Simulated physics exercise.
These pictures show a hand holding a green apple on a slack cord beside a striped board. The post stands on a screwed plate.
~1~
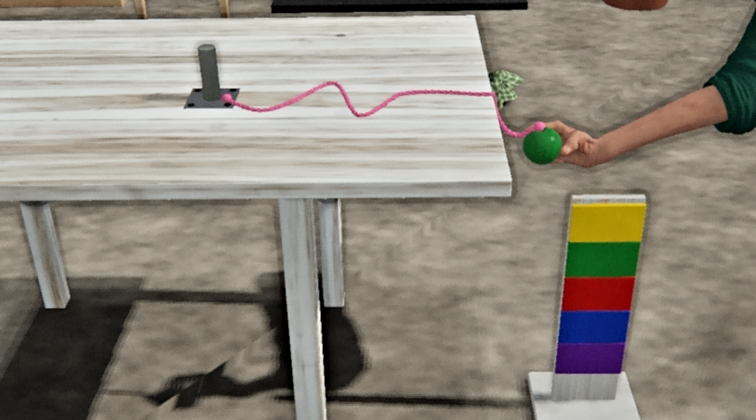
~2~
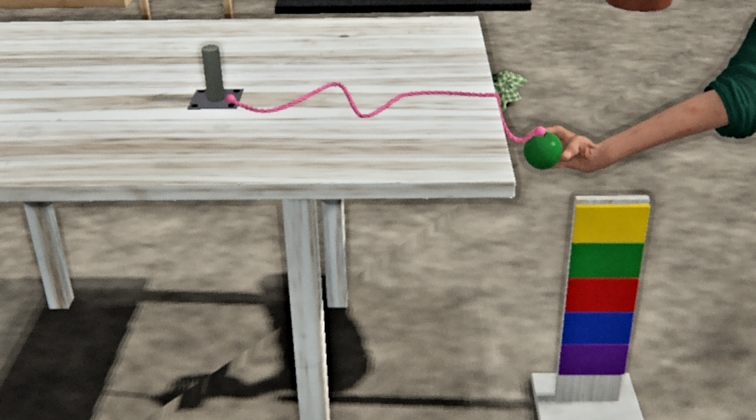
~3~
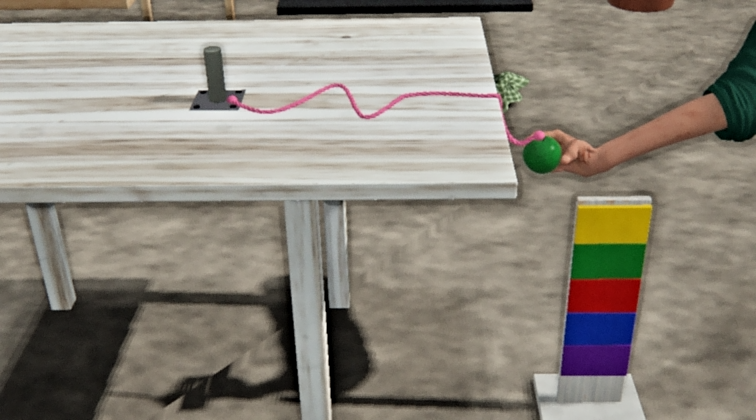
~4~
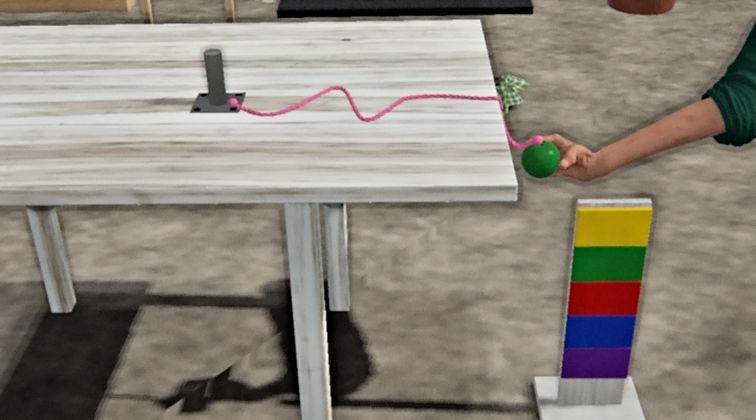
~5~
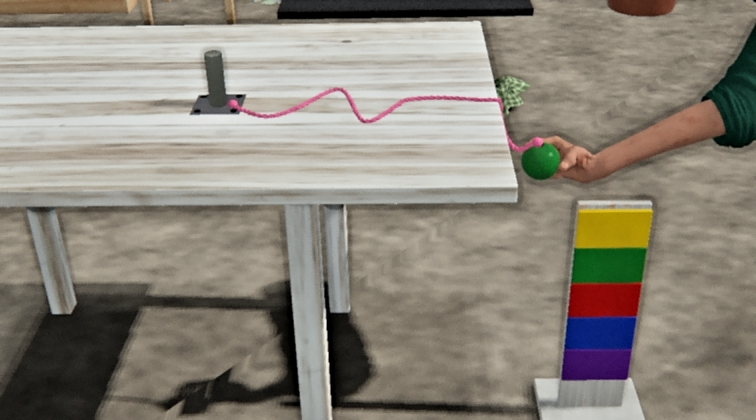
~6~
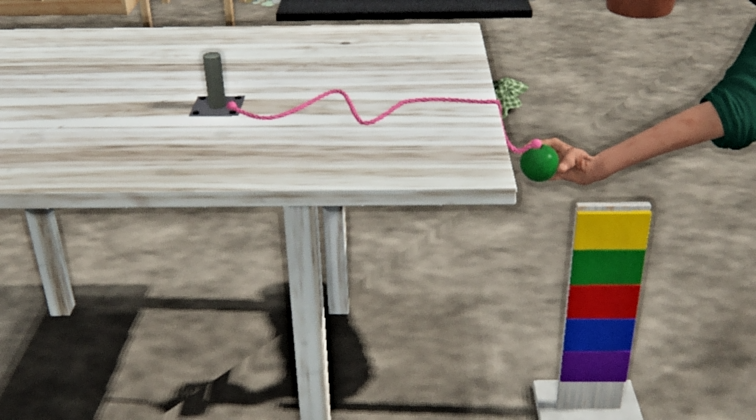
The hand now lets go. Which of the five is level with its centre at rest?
Its centre hangs level with the red band.
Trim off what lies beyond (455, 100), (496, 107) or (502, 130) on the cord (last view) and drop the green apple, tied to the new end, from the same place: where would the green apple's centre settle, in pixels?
Try by try, around (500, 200), (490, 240) and (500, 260).
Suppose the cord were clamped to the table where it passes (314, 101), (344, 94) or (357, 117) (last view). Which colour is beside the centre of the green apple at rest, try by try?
One after the other, green; green; yellow.
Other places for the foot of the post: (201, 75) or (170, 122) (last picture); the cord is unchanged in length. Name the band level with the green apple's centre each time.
One after the other, green; green.
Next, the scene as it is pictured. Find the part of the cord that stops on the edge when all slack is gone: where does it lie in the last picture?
It lies at about (387, 113).
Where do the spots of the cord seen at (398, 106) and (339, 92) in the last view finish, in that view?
Near (498, 125) and (379, 104).
Soon after, apple near (527, 292); level with red.
After that, apple near (463, 282); level with red.
And then, apple near (502, 293); level with red.
In the end, apple near (490, 294); level with red. Its middle rests at the red band.
